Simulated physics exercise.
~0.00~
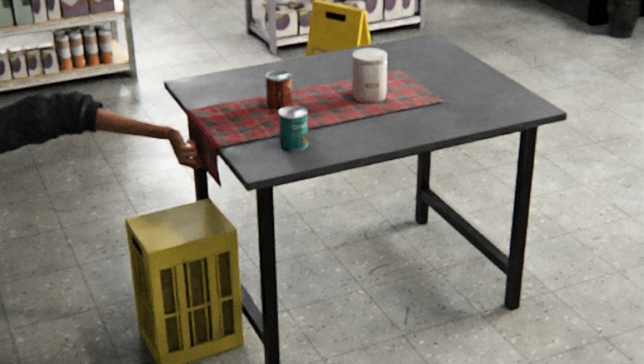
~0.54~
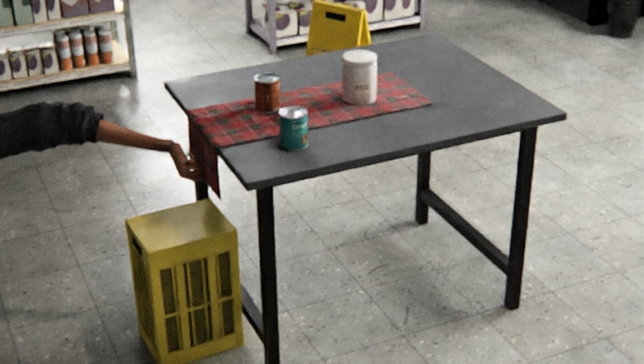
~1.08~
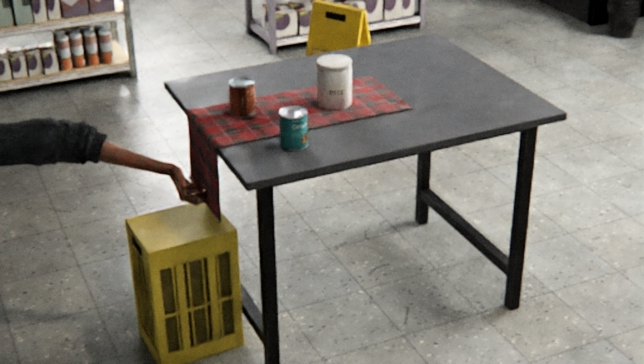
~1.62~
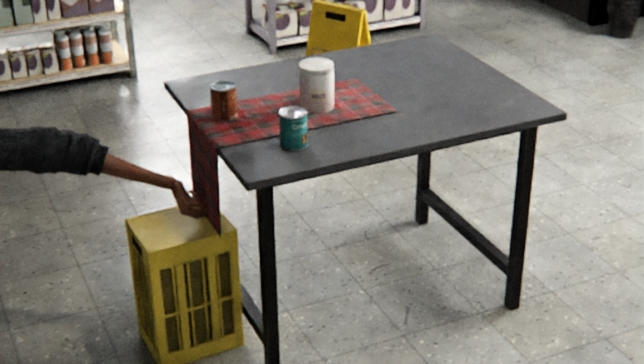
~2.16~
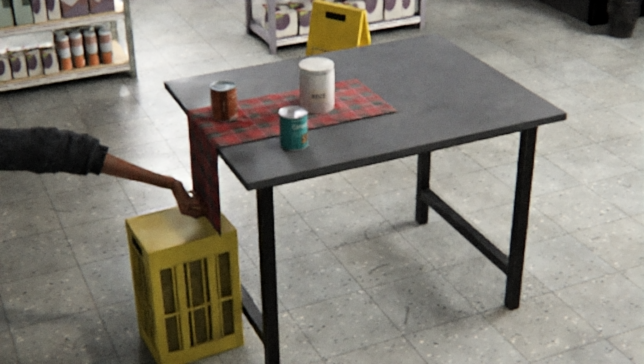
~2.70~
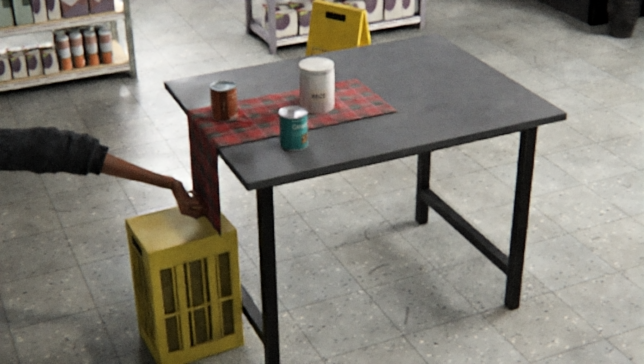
The footage shows a hand slowly pulling a red checked cloth down over the left edge of a dark table, carrying an orange tin and a white canister left while a turquoise tin stays put. The hand stops with the hem at a yellow crate, all three containers still upright on the table.
